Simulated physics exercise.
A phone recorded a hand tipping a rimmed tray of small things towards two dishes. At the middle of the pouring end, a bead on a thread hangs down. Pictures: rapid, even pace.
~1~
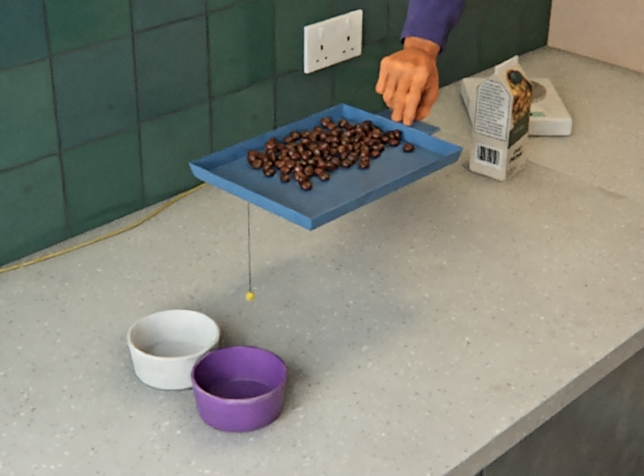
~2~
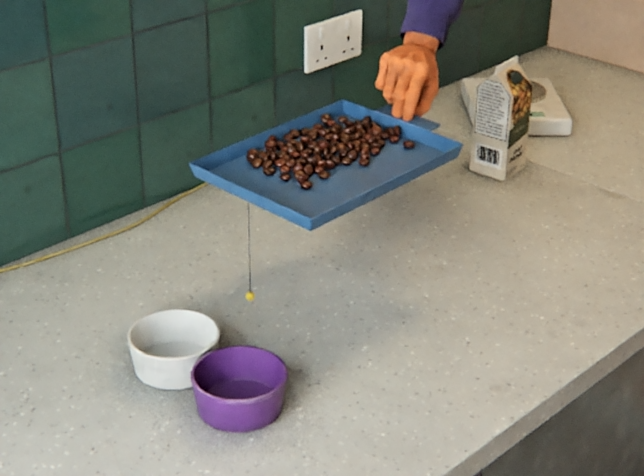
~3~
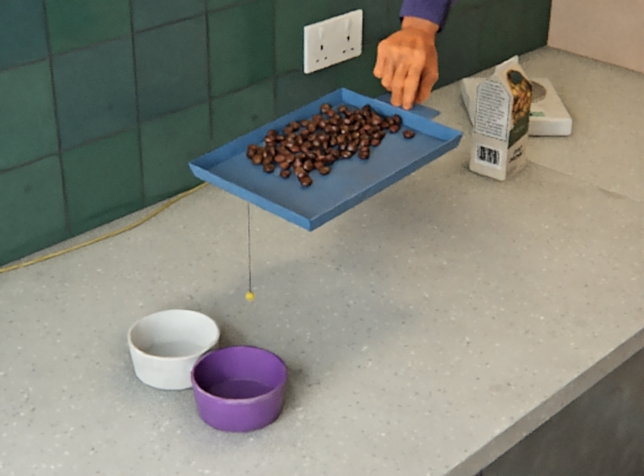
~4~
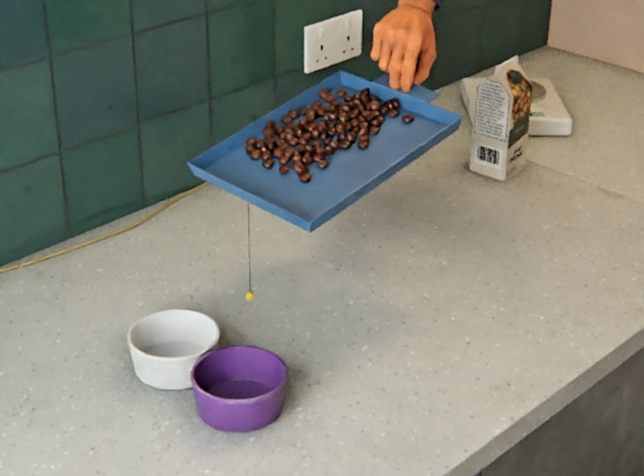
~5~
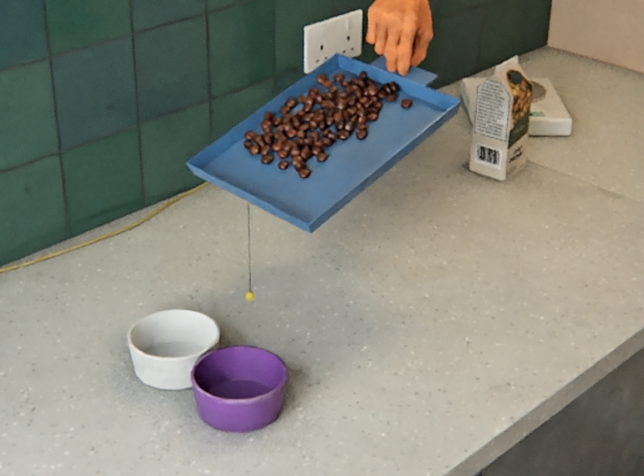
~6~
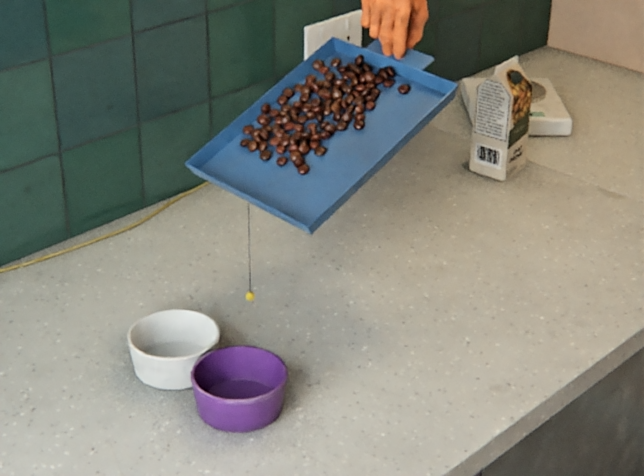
A hand steadily raises the back of a blue tray of dark brown chocolate drops.
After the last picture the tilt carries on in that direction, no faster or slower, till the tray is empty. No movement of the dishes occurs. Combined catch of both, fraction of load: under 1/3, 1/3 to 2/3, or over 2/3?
1/3 to 2/3.
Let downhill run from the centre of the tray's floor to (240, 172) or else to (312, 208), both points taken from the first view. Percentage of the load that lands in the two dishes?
The first try gives close to 0 per cent, the second close to 10 per cent.
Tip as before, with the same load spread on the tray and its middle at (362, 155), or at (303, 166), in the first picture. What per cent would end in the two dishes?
About 50 % and 40 %.
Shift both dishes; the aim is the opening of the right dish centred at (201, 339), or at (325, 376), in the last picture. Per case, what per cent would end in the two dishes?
Roughly 40% the first time and 50% the second time.
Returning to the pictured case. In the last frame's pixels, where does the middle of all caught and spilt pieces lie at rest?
The centre comes to rest close to (206, 366).
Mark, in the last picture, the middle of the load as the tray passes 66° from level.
Somewhere about pixel (245, 186).
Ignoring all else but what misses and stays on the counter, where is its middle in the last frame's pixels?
Close to (250, 353).
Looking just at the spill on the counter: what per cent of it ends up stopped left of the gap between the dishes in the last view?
That's about 20 per cent of the spill.
Shortly afterwards, tray tipped steeply; the bulk on the tray; a little in the air.
Next, tray tipped past a quarter turn; near a quarter on the tray; near a quarter in the right dish; near a quarter in the left dish; near a quarter outside both; a little in the air.
Some moments later, tray tipped past a quarter turn; near a quarter in the right dish; near a third in the left dish; near half outside both.
In the end, tray tipped past a quarter turn; near a quarter in the right dish; near a third in the left dish; near half outside both.
